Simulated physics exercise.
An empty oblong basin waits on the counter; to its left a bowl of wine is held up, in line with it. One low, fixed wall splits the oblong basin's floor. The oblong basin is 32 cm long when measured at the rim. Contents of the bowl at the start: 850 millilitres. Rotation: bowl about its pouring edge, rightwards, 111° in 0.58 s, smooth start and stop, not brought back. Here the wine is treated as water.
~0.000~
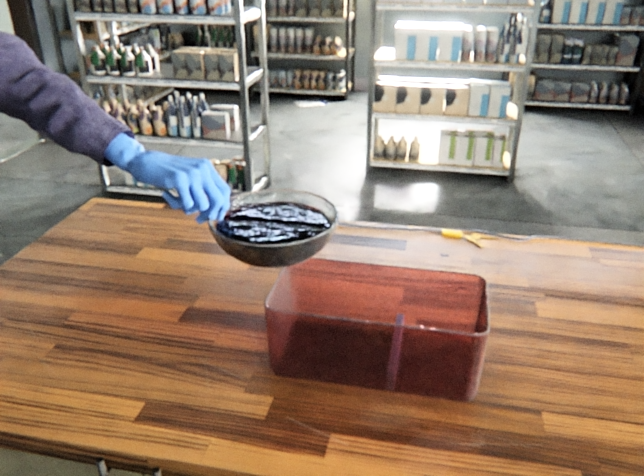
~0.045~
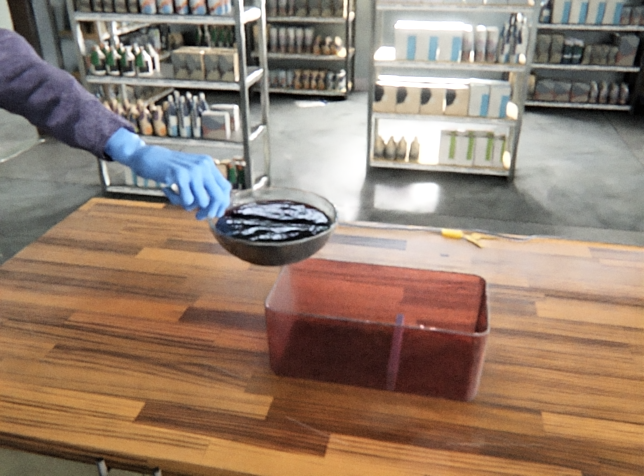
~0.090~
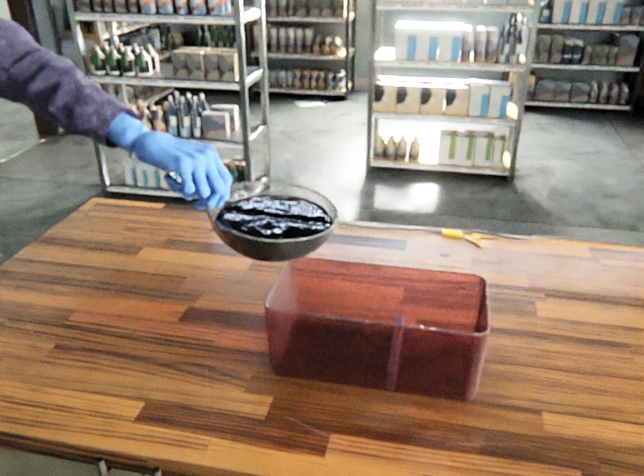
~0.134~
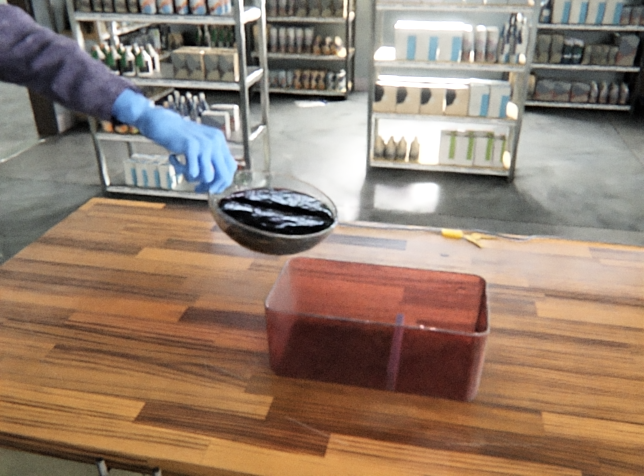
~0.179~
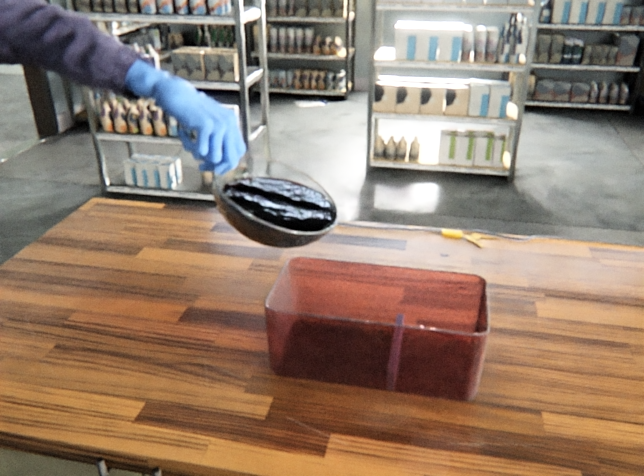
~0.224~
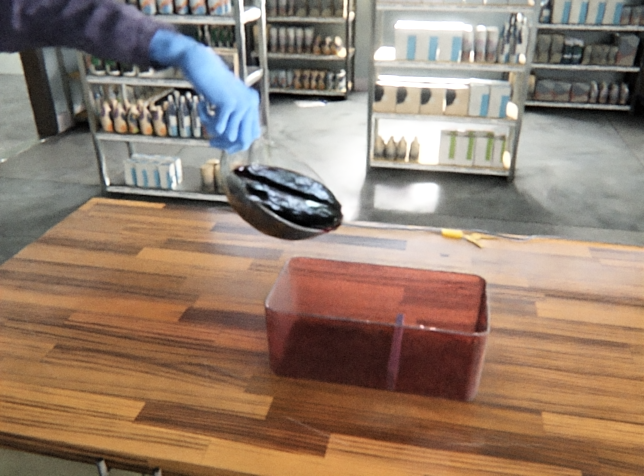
At first, a blue-gloved hand holds a clear bowl of dark liquid almost level above a wooden counter, beside an empty reddish oblong basin. The hand then rises and tilts the bowl rightward, slowly and then more steeply, and the dark liquid shifts up to the bowl's lowered right rim.
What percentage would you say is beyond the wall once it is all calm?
I would put it at about 58 per cent.
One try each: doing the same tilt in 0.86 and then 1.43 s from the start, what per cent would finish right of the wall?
55 in a hundred, followed by 65 in a hundred.
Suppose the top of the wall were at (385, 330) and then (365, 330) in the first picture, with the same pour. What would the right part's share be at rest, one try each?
Try 1: 70 %; try 2: 70 %.
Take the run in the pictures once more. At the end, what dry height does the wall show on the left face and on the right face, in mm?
Looks like roughly 26 mm on the left and roughly 8 mm on the right.
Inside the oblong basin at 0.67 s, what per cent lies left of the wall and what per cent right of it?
Lab note: Left near 14 %, right near 68.
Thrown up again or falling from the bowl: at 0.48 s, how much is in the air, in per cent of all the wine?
At that moment, about 76 percent.
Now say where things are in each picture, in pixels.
It leans 0°; its right rim is at (337, 222); the wine meets the walls at (219, 218) and (333, 228); the oblong basin's rim runs from (277, 281) to (487, 305); the wall's top is at (396, 341), in the first picture.
It leans 2°; its right rim is at (337, 222); the wine meets the walls at (219, 216) and (333, 227), in the second picture.
It leans 6°; its right rim is at (336, 222); the wine meets the walls at (219, 210) and (334, 224), in the third picture.
It leans 14°; its right rim is at (336, 222); the wine meets the walls at (220, 200) and (334, 220), in the fourth picture.
It leans 24°; its right rim is at (336, 222); the wine meets the walls at (223, 186) and (335, 216); 1 per cent is over the edge, in the fifth picture.
It leans 36°; its right rim is at (335, 222); the wine meets the walls at (230, 171) and (320, 202); 6 per cent is over the edge, in the sixth picture.
By 0.48 s the tilt is 103° and 6 per cent is still to pour, 7 is left of the wall and 12 right of it.
By 0.67 s the tilt is 111° and 0 per cent is still to pour, 14 is left of the wall and 67 right of it.
By 0.87 s the tilt is 111° and 2 per cent is still to pour, 18 is left of the wall and 47 right of it.
By 1.08 s the tilt is 111° and 0 per cent is still to pour, 31 is left of the wall and 59 right of it.
At rest 33 per cent lies left of the wall, 58 right of it and 8 outside.
